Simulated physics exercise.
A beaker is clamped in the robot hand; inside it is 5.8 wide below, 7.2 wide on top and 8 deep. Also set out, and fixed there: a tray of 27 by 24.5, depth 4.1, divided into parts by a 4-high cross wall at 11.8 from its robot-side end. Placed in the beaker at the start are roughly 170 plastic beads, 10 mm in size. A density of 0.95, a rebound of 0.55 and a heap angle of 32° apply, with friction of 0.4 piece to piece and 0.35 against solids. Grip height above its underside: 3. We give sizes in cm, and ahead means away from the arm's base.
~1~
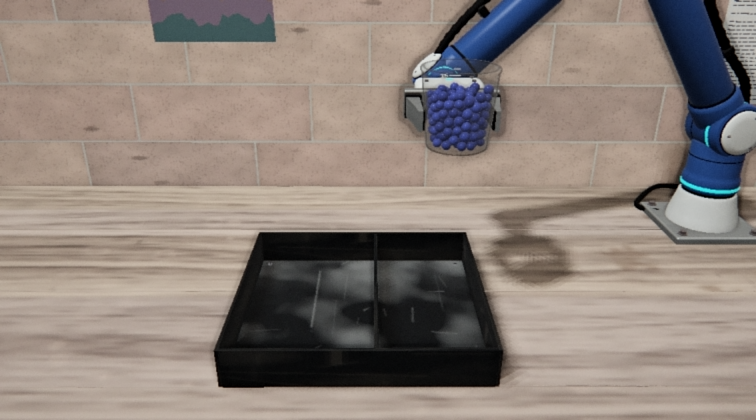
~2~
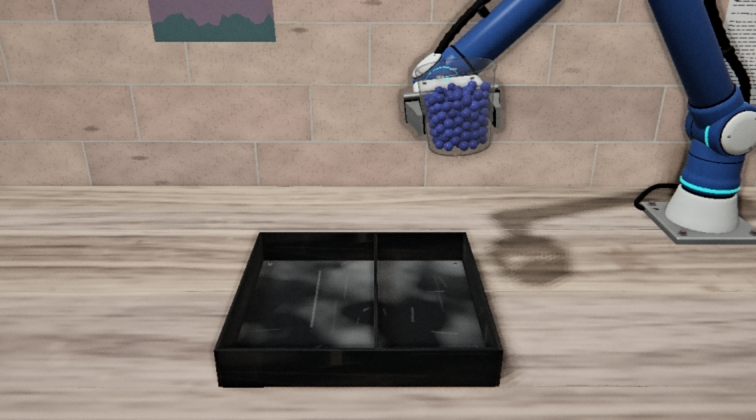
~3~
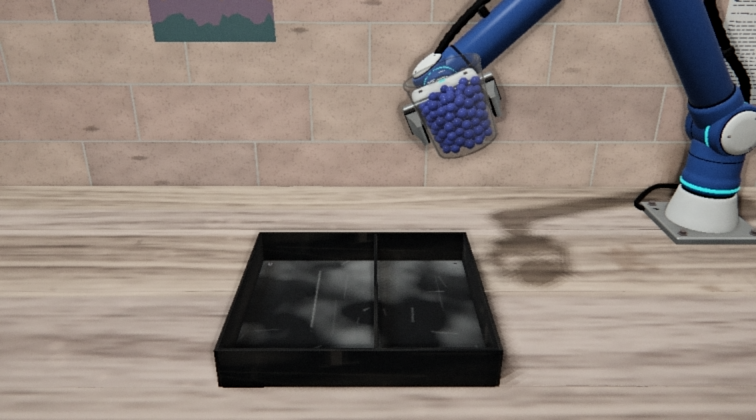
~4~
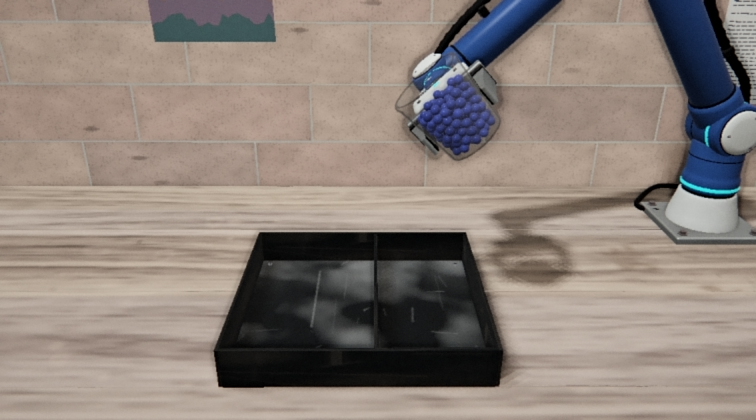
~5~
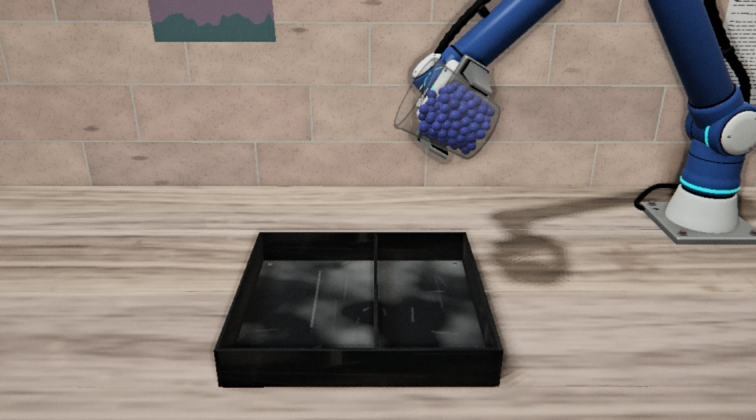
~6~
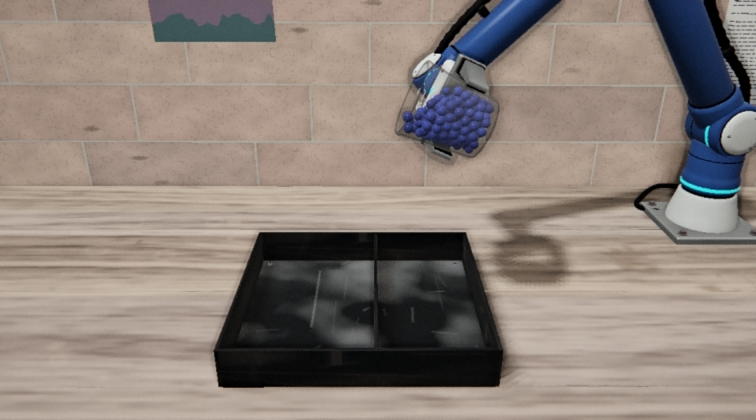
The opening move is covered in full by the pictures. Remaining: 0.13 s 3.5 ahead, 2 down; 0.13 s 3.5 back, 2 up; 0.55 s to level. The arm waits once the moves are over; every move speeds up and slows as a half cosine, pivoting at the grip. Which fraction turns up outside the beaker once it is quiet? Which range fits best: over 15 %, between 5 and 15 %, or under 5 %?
The range that fits is between 5 and 15 %.
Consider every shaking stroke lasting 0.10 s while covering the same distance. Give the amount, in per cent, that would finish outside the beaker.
Estimate: Close to 15 percent.
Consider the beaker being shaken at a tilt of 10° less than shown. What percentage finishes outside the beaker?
Estimate: Close to 5 in a hundred.
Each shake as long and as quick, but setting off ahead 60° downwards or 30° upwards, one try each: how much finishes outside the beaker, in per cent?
I'd say close to 0 percent for the first and close to 30 percent for the second.
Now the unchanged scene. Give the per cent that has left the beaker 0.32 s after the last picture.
About 10 in a hundred parts are out by then.
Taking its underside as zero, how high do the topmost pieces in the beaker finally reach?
7.0 cm.
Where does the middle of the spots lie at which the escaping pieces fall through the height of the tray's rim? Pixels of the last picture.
Near (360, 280).
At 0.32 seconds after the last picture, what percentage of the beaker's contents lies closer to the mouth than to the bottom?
45 %.
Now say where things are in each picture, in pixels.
In the first picture, beaker middle at (459, 109), level; upper third of the load around (461, 100), from x 430 to 490, top at y 85; 173 in the beaker.
In the second picture, beaker middle at (457, 109), tilted 6° forward; upper third of the load around (459, 100), from x 430 to 485, top at y 85.
In the third picture, beaker middle at (455, 109), tilted 23° forward; upper third of the load around (460, 99), from x 425 to 490, top at y 80.
In the fourth picture, beaker middle at (452, 111), tilted 43° forward; upper third of the load around (459, 101), from x 420 to 490, top at y 80.
In the fifth picture, beaker middle at (450, 113), tilted 60° forward; upper third of the load around (456, 103), from x 425 to 490, top at y 85.
In the sixth picture, beaker middle at (449, 114), tilted 66° forward; upper third of the load around (459, 105), from x 410 to 490, top at y 90; 173 in the beaker.
Then, 0.32 s after the last picture, tilted 64° forward, highest piece 25 above the table; 160 in the beaker, 1 in the far-side part, 12 in flight or on a rim.
Then, 0.65 s after the last picture, tilted 13° forward, highest piece 28 above the table; 158 in the beaker, 11 in the far-side part, 4 in the robot-side part.
Then, 1.01 s after the last picture, level, highest piece 27 above the table; 158 in the beaker, 11 in the far-side part, 4 in the robot-side part.
Then, 2.06 s after the last picture, level, highest piece 27 above the table; 158 in the beaker, 11 in the far-side part, 4 in the robot-side part.
Final count, 158 in the beaker, 11 in the far-side part, 4 in the robot-side part. That is 9 % outside the beaker.
